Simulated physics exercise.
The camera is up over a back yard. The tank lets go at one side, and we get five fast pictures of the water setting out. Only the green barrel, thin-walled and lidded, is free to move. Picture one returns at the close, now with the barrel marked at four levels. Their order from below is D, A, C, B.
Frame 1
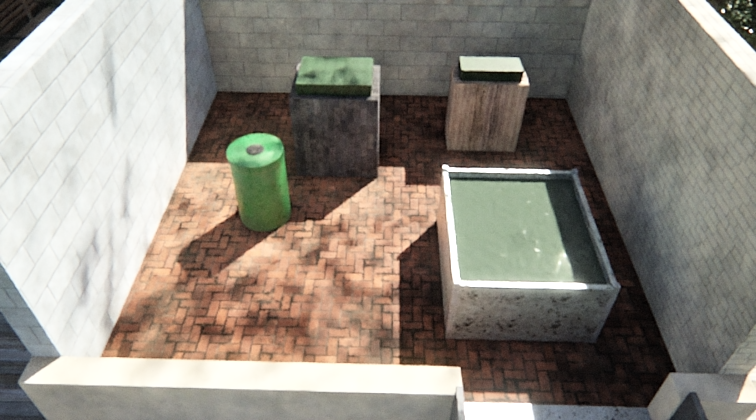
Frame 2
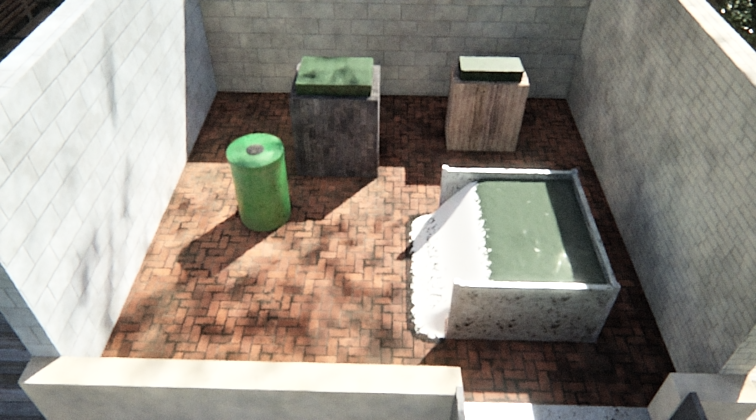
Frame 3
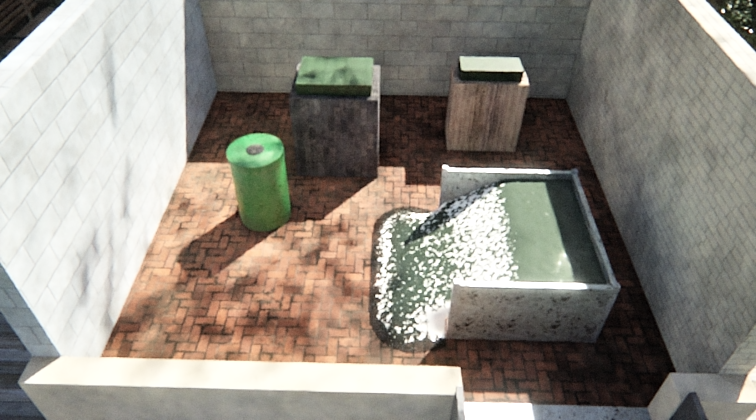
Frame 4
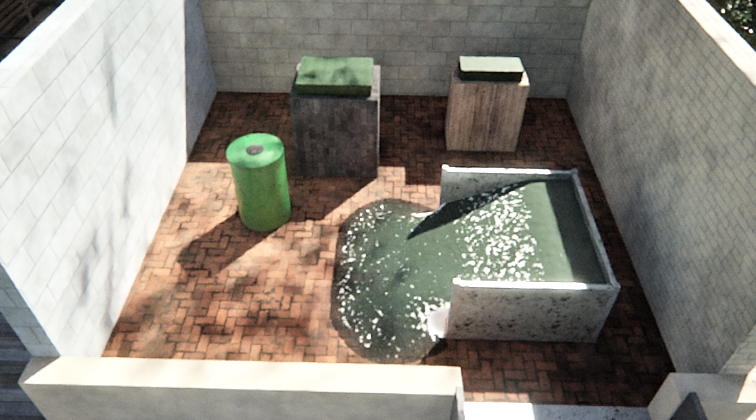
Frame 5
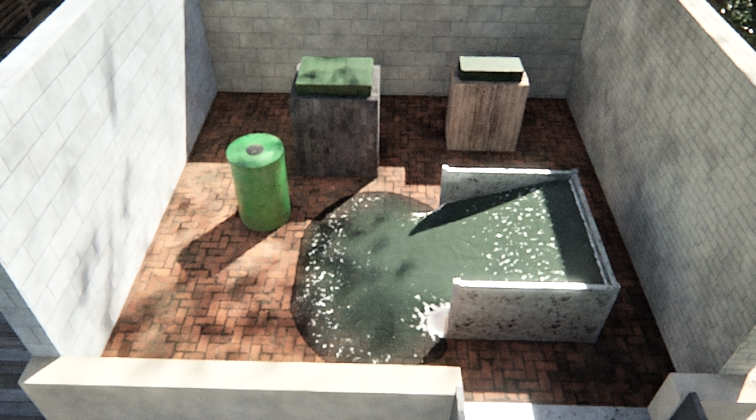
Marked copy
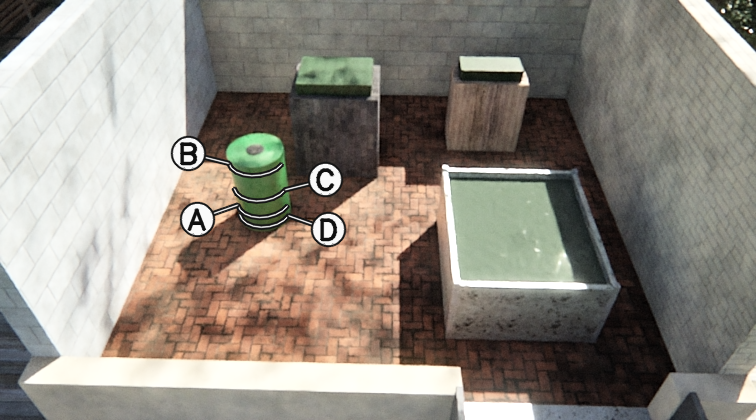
Green water poured out of the open left side of a full tank in a walled brick yard, foaming white at first, then spread leftward in a widening pool while the green barrel stayed still.
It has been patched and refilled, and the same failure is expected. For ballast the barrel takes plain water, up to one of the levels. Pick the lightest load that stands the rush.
Take C.
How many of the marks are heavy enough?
Two of the four.
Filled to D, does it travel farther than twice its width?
Yes, it does.
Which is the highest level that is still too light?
Here it is level A.
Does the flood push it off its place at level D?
Yes, that goes wrong.
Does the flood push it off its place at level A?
Yes.
In white, A at (259, 217); B at (251, 175); C at (256, 201); D at (261, 227); from the bottom up D, A, C, B.
For level A, it is pushed about half its own width away.
For level B, it does not move.
For level C, it does not move.
For level D, it is pushed about 4 times its own width away.
